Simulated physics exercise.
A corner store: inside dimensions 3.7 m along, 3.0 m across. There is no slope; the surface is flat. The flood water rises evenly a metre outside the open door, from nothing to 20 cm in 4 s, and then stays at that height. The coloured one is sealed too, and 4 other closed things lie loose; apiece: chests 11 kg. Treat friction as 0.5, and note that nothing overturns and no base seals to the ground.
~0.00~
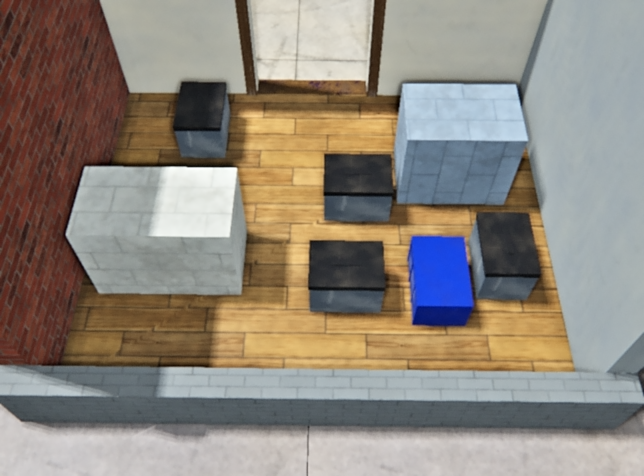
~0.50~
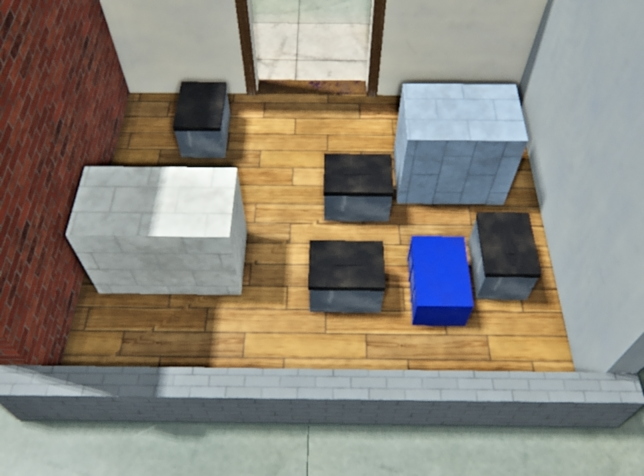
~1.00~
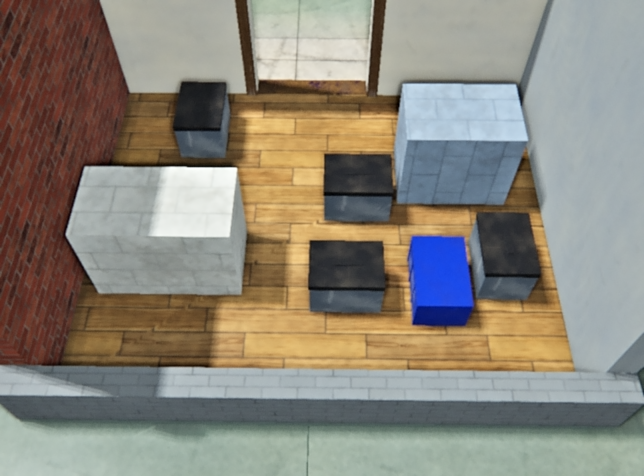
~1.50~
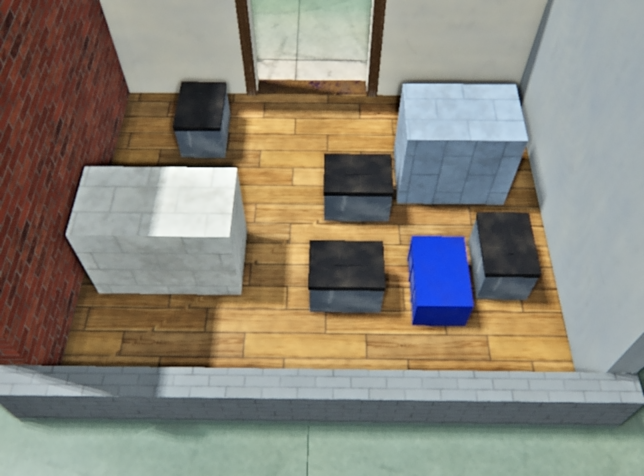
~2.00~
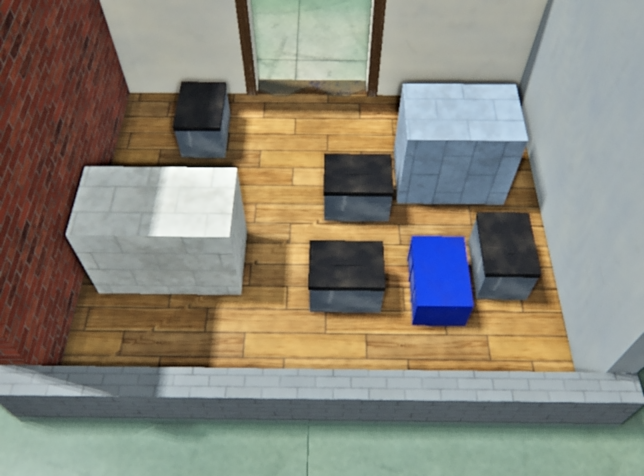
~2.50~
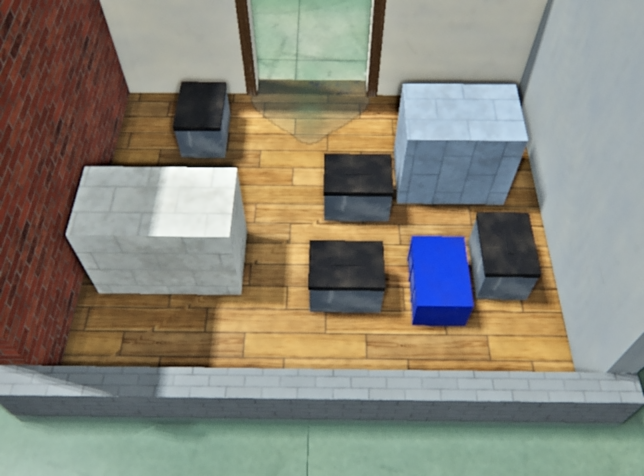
In a small store with a wooden floor, a blue crate and several dark-topped boxes stayed still while greenish water spread outside, then a thin, clear patch slid in through the open doorway.
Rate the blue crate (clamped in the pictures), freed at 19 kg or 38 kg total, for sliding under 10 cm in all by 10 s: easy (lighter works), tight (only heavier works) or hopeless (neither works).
Tight.
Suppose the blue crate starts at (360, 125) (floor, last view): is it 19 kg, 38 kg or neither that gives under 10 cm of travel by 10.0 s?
Well, must use the heavier.
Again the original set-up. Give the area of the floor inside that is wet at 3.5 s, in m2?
Wet area: Approx. 2.0 m2.
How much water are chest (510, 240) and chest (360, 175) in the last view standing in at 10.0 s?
Roughly 9 and 13 cm.
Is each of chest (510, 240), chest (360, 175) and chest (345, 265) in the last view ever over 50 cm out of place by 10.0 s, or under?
In that order: Below, beyond, beyond.
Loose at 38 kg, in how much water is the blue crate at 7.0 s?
Close to 6 cm deep.
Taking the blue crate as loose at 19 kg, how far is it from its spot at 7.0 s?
Around 5 centimetres out of place.
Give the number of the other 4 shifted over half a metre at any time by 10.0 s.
The total is 2.
After 3.5 s the blue crate would be 0 cm from its start with 19 kg and 0 cm from its start with 38 kg; 0 cm of water round it then.
After 4.5 s the blue crate would be 0 cm from its start with 19 kg and 0 cm from its start with 38 kg; 1 cm of water round it then.
After 7.0 s the blue crate would be 6 cm from its start with 19 kg and 0 cm from its start with 38 kg; 6 cm of water round it then.
After 10.0 s the blue crate would be 44 cm from its start with 19 kg and 0 cm from its start with 38 kg; 10 cm of water round it then.
